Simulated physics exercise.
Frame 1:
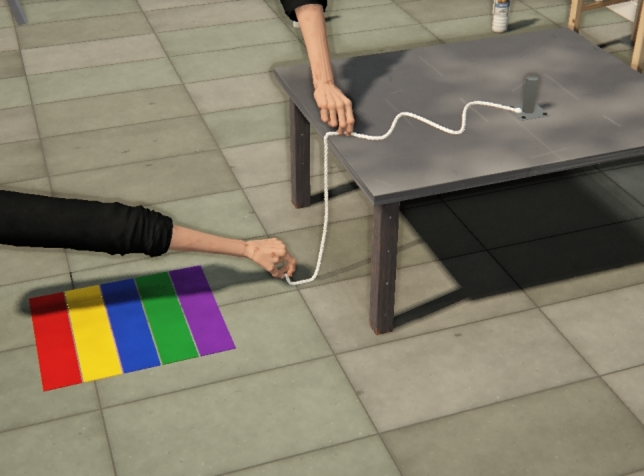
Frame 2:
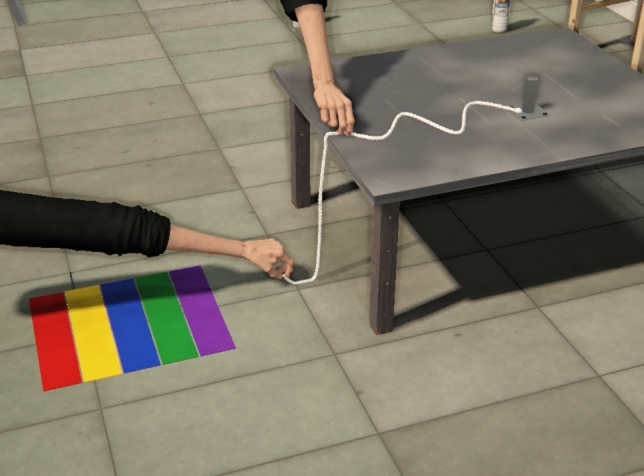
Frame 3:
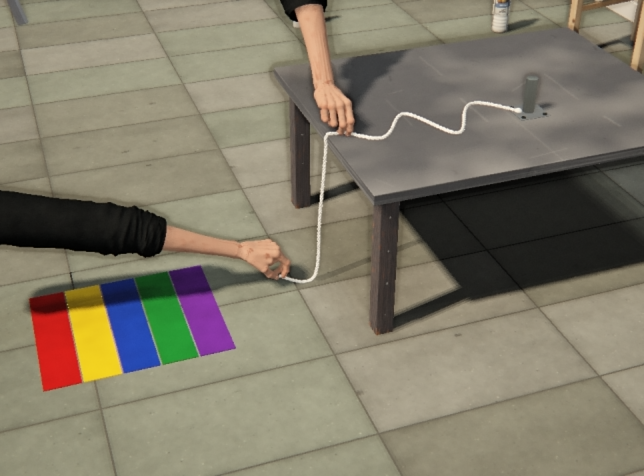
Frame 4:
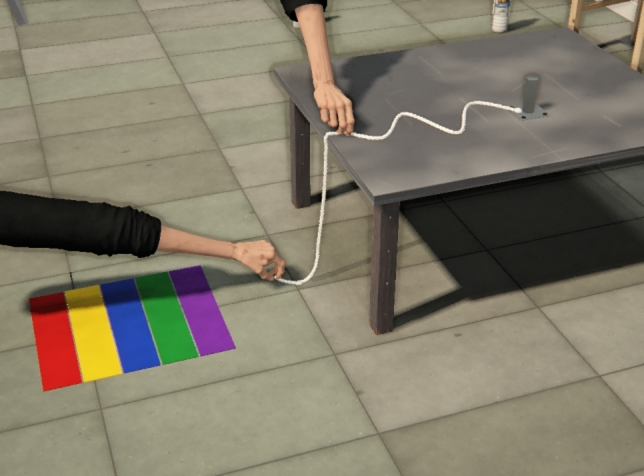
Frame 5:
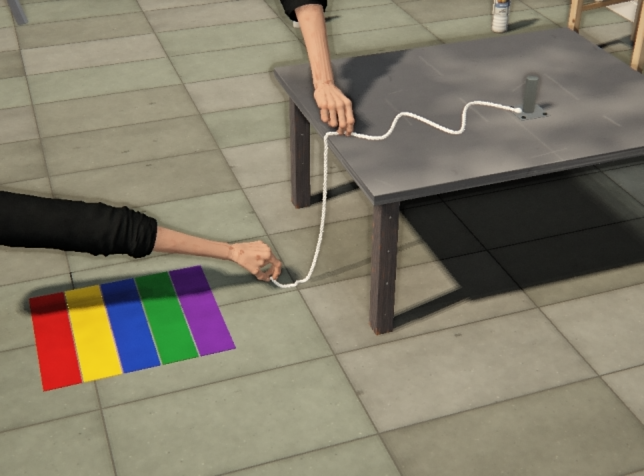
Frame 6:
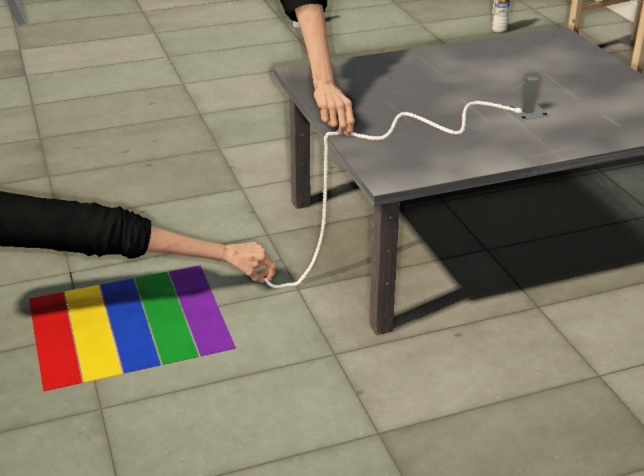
In this clip, one hand pins a slack white cord at the edge of a low grey table while another hand, holding the hanging end near the ground, moves it slightly left toward a strip of coloured bands.
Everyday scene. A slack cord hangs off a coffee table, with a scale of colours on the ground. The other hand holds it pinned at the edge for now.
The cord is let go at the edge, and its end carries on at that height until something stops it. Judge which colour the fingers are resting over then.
The red strip.
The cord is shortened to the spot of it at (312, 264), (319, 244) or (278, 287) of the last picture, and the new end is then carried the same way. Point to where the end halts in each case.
In order, it ends up near (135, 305), (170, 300) and (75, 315).
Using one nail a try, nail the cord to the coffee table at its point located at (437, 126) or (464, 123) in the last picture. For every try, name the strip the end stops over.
The end reaches blue and then yellow.
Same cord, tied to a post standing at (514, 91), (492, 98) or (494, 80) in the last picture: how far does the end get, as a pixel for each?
Estimated pixels per try: (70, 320); (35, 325); (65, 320).
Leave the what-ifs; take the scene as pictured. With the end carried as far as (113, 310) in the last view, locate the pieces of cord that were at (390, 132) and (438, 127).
The first at (320, 163), the second at (390, 129).
Soon after, end near (113, 310); over blue.
Then, end near (77, 317); over yellow.
At full stretch, end near (54, 322); over red. Over red.
